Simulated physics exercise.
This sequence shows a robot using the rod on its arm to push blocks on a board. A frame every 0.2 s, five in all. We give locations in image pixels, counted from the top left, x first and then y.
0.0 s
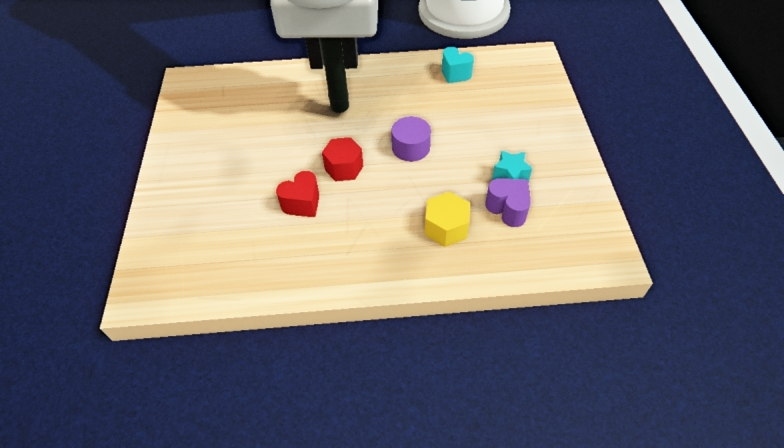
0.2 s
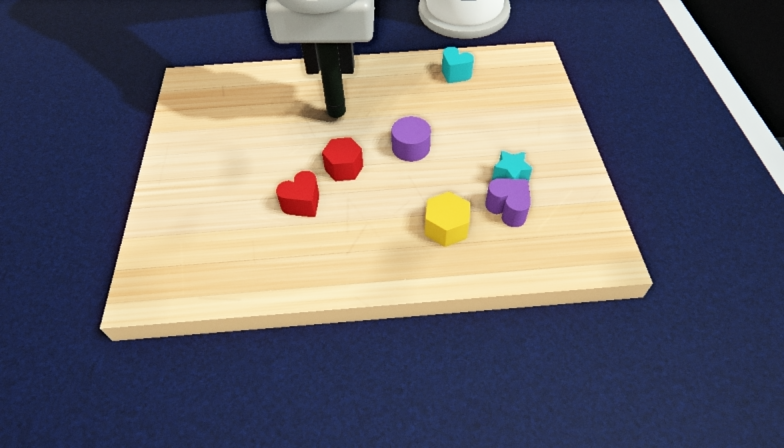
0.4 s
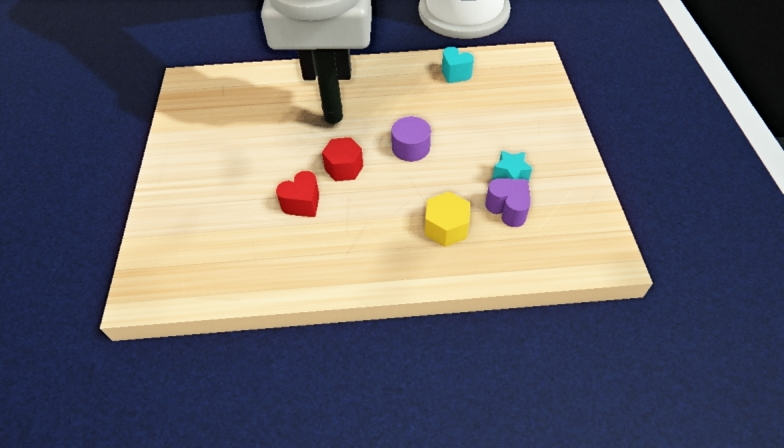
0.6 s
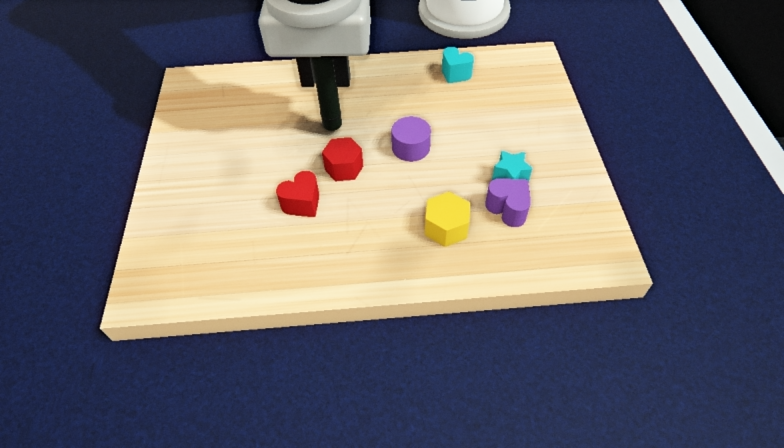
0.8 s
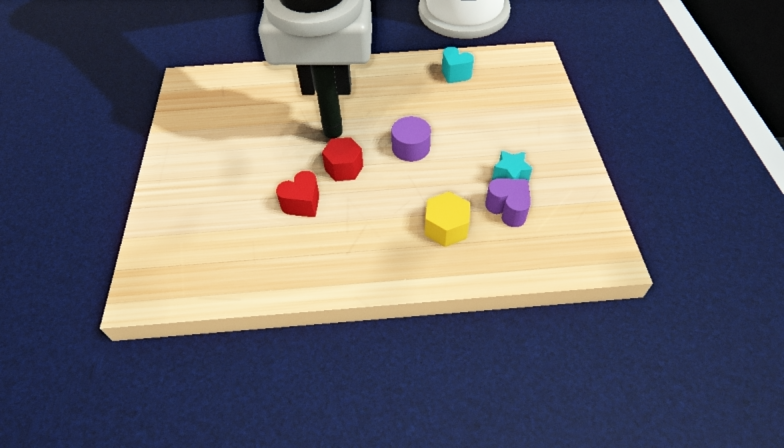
A black rod on a robot arm moved slightly left and then a short way down the wooden board toward the red hexagon, while the colorful blocks all stayed where they were.
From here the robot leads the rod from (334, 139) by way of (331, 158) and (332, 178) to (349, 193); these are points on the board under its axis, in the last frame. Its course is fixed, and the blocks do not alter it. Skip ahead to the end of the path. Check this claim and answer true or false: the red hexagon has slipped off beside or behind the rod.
The statement is false.
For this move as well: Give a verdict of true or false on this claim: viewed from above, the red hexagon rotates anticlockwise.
True
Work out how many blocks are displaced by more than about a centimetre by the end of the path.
The number will come to 1.
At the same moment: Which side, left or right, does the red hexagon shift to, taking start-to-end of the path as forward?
The shift is to the left of that direction.
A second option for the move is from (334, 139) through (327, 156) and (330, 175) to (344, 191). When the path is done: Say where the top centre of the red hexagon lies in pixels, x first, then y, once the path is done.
That would be at about pixel (371, 171).
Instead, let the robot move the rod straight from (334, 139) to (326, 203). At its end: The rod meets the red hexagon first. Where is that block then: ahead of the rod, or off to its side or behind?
I predict the rod has moved past it.
What follows on the original path. Halfway along, rod at (328, 163); red hexagon at (349, 163), turned 40° anticlockwise.
At the end, rod at (348, 187); red heart-shaped block still; red hexagon at (376, 178), turned 85° anticlockwise.
